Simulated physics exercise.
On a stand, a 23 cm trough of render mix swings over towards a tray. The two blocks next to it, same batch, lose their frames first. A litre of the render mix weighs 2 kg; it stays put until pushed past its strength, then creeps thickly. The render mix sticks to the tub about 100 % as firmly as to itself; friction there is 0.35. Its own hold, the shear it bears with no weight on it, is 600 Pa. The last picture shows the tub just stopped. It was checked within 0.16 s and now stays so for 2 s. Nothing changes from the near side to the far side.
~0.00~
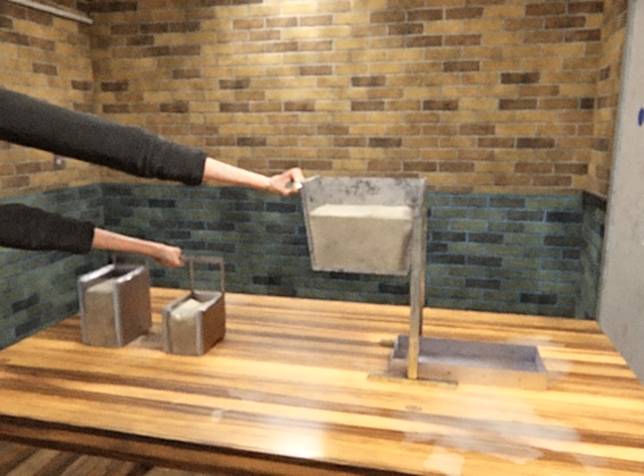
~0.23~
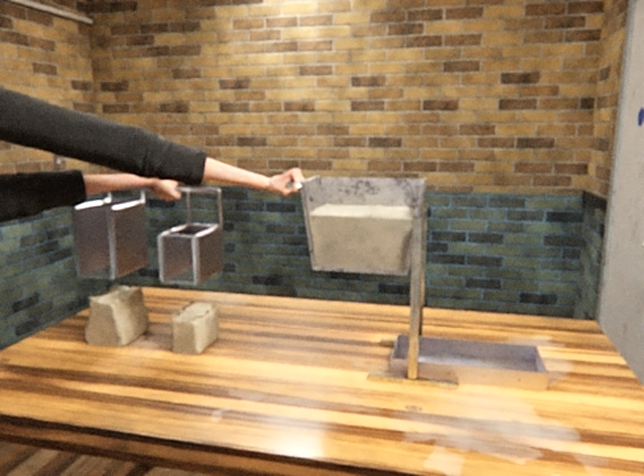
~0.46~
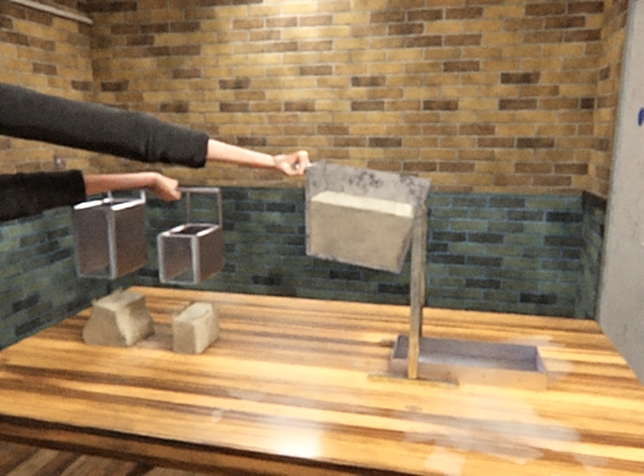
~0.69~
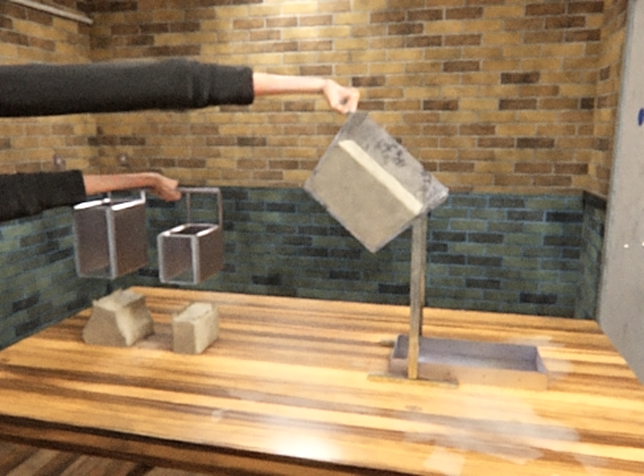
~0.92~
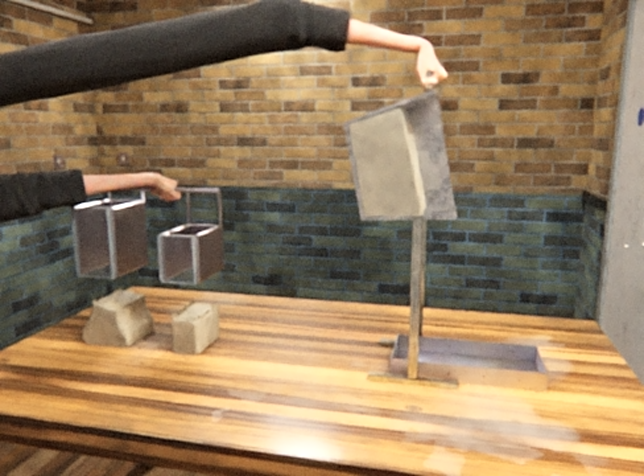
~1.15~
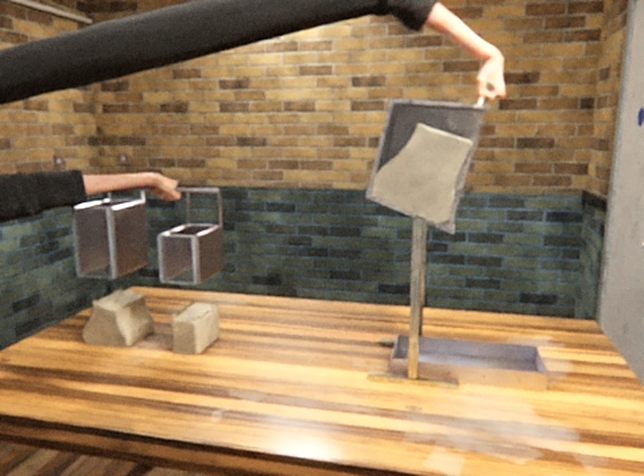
On a wooden table by a brick wall, one hand lifted two metal boxes off grey-brown blocks, which sagged slightly, then another hand swung a tub of the same mix up and over to the right.
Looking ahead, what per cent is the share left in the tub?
The share left in the tub is near 32 %.
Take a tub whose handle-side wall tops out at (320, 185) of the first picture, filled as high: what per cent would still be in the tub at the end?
Then about 40 %.
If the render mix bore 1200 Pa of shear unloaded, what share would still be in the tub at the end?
It would be near 40 %.
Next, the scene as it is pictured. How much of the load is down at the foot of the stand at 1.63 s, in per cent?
Some 60 per cent.
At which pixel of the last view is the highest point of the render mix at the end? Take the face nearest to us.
At about (382, 182).
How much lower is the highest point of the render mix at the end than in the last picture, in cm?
Some 14 cm.
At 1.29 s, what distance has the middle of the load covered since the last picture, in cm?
Roughly 11 cm.
After 1.29 s, the tub is at 103 degrees and holds 58 %.
After 1.46 s, the tub is at 103 degrees and holds 33 %.
After 1.63 s, the tub is at 103 degrees and holds 32 %.
After 1.80 s, the tub is at 103 degrees and holds 32 %.
After 3.15 s, the tub is at 103 degrees and holds 32 %.
